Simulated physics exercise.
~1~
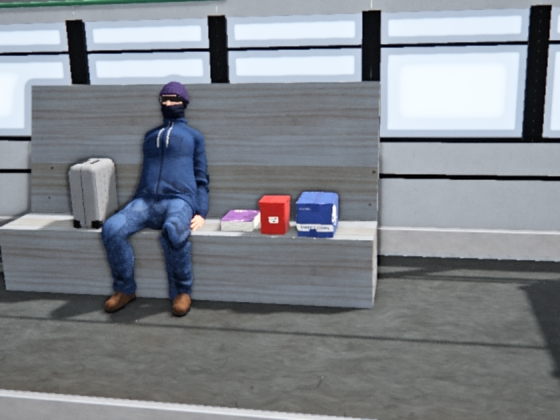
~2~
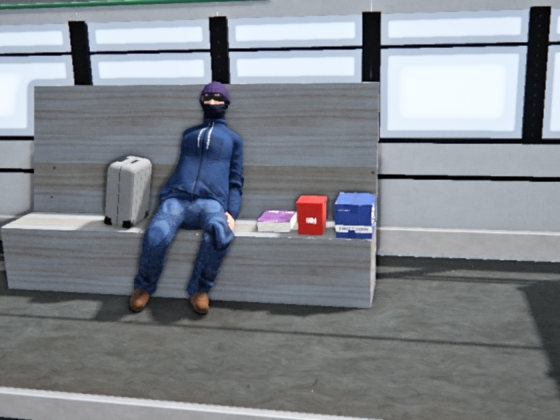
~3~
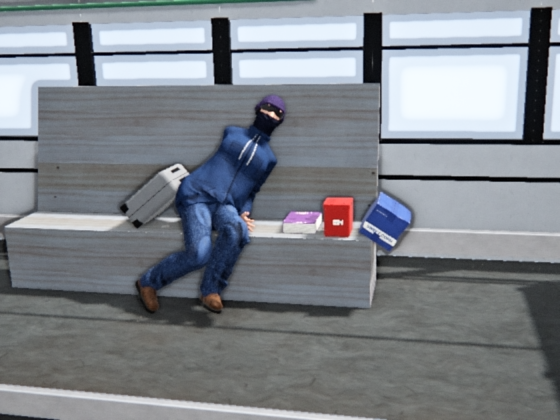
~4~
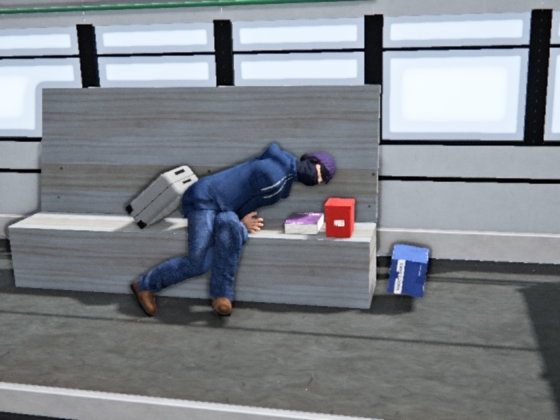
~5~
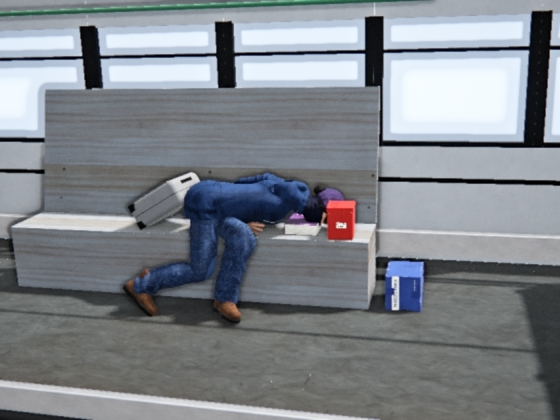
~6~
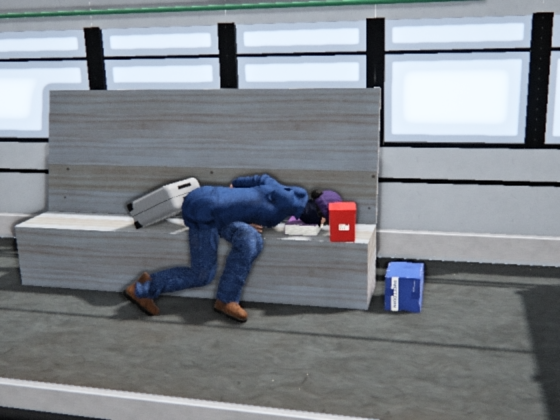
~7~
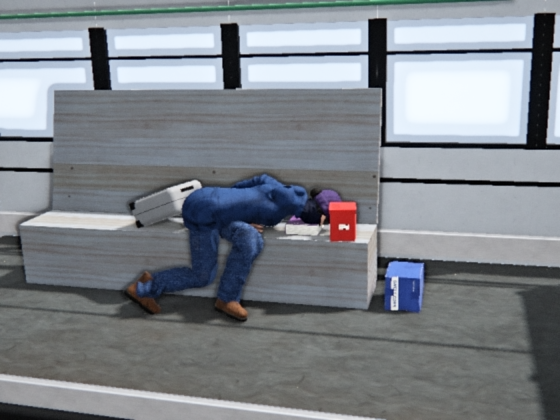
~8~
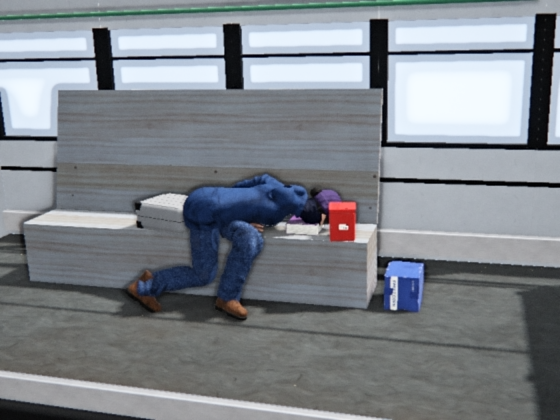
Tram bench with seated masked passenger and bags sliding right, blue box dropping off the end, passenger slumping sideways, suitcase toppling.
